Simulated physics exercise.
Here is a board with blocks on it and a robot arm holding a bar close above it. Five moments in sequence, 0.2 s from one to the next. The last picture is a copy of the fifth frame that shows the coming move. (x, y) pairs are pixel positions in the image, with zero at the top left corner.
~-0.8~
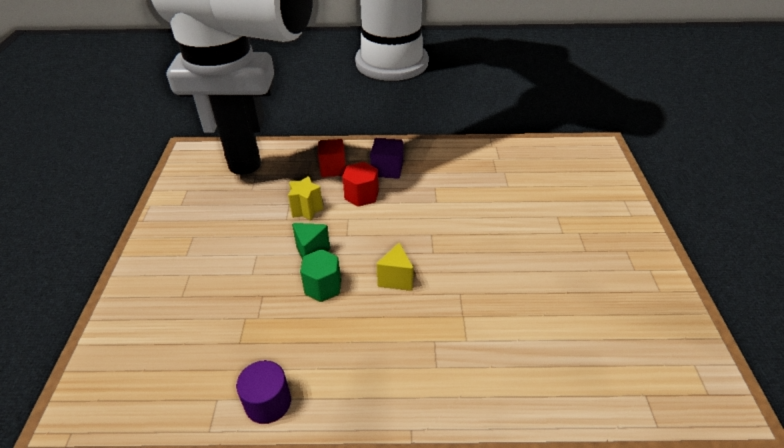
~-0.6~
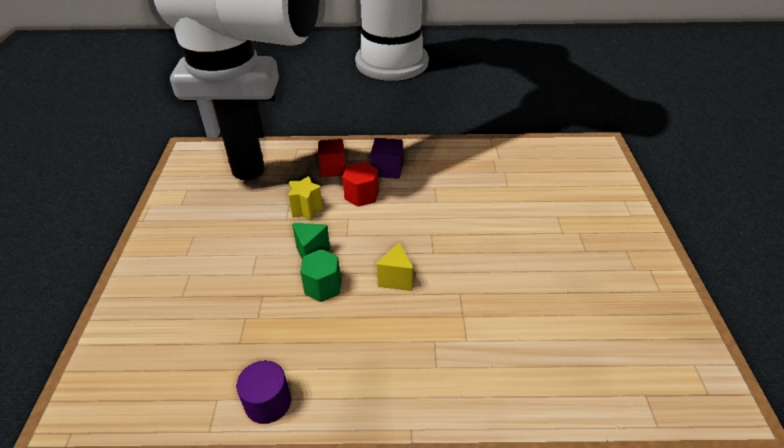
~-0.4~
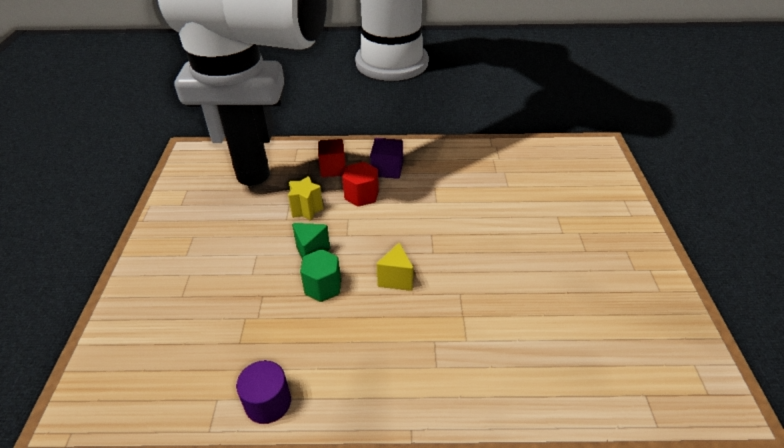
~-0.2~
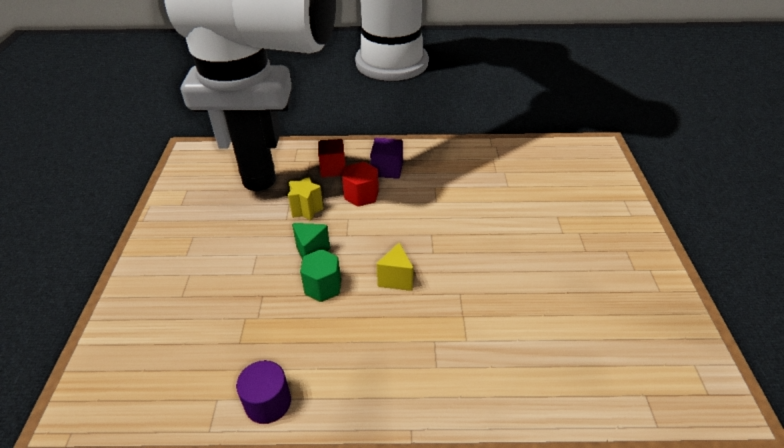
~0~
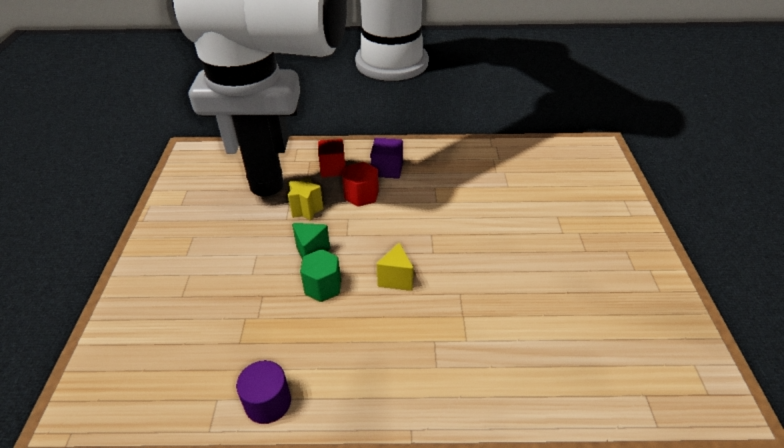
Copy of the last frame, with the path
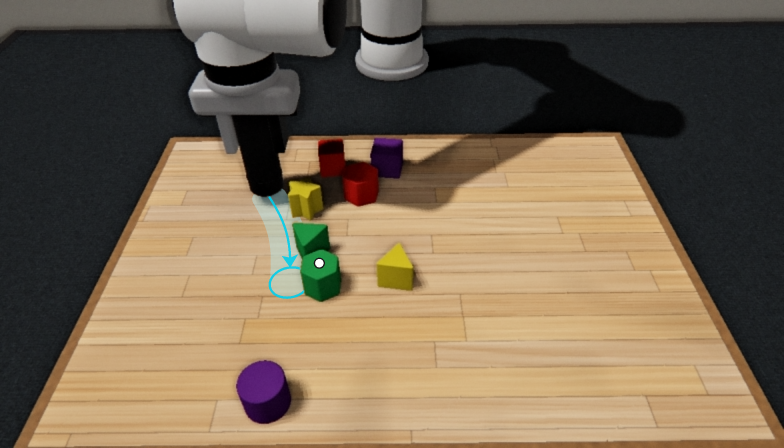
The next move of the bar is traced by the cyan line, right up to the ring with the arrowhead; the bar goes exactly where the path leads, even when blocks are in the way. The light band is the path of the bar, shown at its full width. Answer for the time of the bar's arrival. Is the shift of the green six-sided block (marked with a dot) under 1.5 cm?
That would be a yes.
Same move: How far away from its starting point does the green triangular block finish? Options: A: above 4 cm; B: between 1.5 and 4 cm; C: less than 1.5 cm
(B)
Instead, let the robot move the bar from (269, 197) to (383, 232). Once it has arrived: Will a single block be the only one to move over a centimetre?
It seems so.
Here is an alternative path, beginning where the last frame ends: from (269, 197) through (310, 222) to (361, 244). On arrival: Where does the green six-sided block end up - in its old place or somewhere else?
Here the green six-sided block stays on its spot.
The drawn path runs from (269, 197) via (287, 234), ending at (290, 282); the dot is on the green six-sided block.
What follows on the original path. One third of the way, bar at (280, 210); yellow star at (307, 189), turned 20° anticlockwise.
Two thirds of the way, bar at (287, 239); yellow star at (308, 189), turned 30° anticlockwise; green triangular block at (317, 238), turned 30° anticlockwise; green six-sided block at (323, 266), turned 15° clockwise.
At the end, bar at (287, 272); yellow star at (308, 189), turned 30° anticlockwise; green triangular block at (319, 246), turned 95° anticlockwise; green six-sided block at (327, 269), turned 20° clockwise; red square piece not moved.
